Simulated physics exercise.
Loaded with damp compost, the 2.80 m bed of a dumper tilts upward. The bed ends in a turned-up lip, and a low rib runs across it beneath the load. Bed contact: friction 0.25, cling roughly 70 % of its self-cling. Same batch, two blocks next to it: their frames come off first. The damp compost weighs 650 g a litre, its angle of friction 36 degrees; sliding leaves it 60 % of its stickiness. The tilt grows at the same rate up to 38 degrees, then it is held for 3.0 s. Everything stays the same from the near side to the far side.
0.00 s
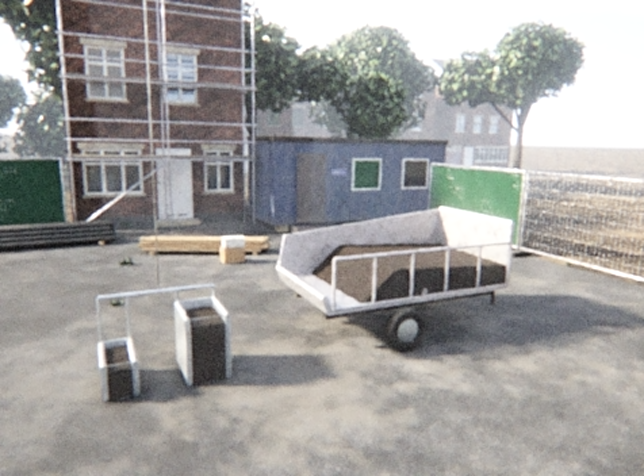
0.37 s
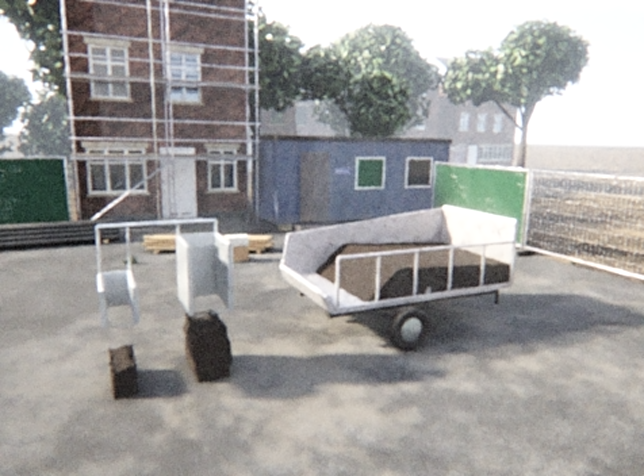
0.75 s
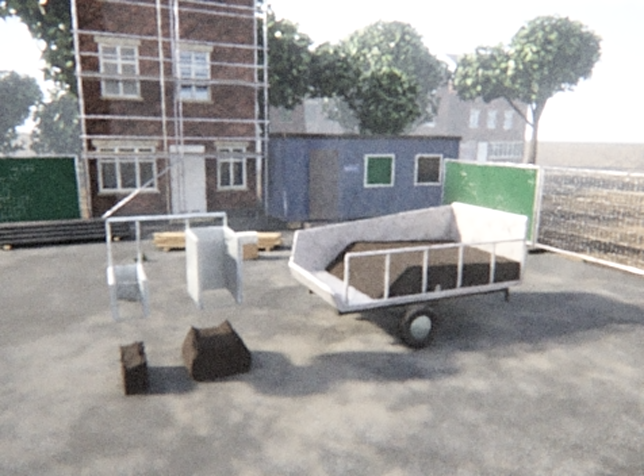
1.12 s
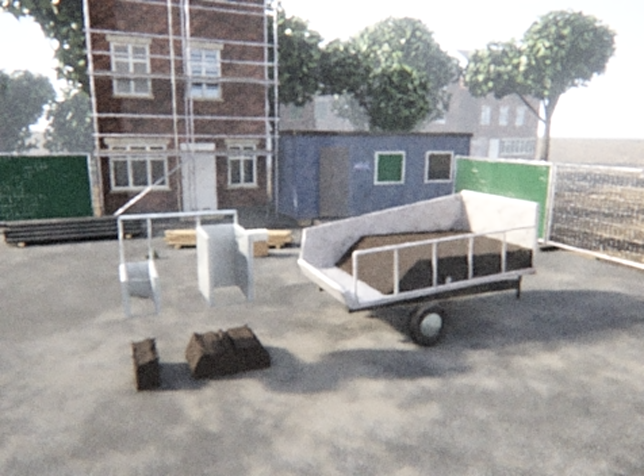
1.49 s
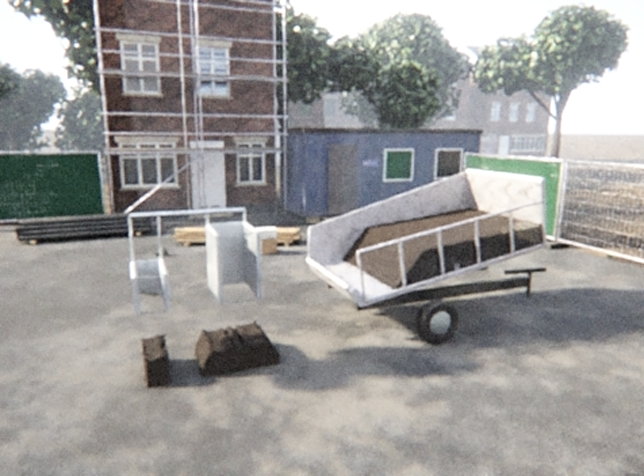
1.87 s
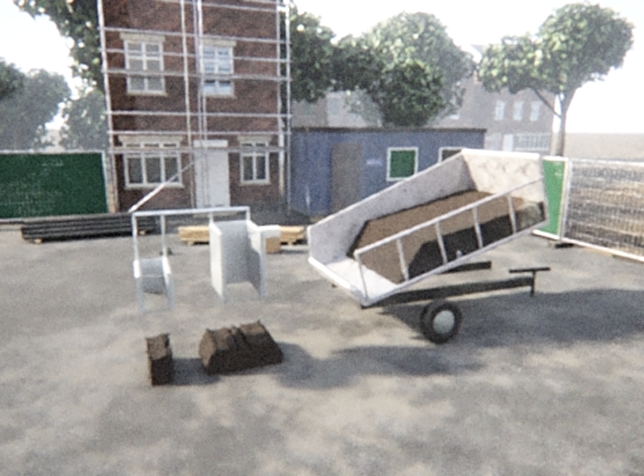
In a paved yard beside a scaffolded brick house, the open moulds lift off two dark blocks of compost; the narrow left one keeps its shape while the taller right one slumps into a low, wide mound. Then the loaded trailer bed tilts, its right end rising, with the compost staying in place on it.
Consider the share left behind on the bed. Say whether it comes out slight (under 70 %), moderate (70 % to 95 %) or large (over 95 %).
It comes out moderate, 70 % to 95 %.
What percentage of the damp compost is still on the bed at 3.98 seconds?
90 per cent.
After 2.49 s, the tilt is 27 degrees and 100 % is on the bed.
After 3.24 s, the tilt is 38 degrees and 100 % is on the bed.
After 3.98 s, the tilt is 38 degrees and 88 % is on the bed.
After 4.72 s, the tilt is 38 degrees and 87 % is on the bed.
After 6.20 s, the tilt is 38 degrees and 86 % is on the bed.
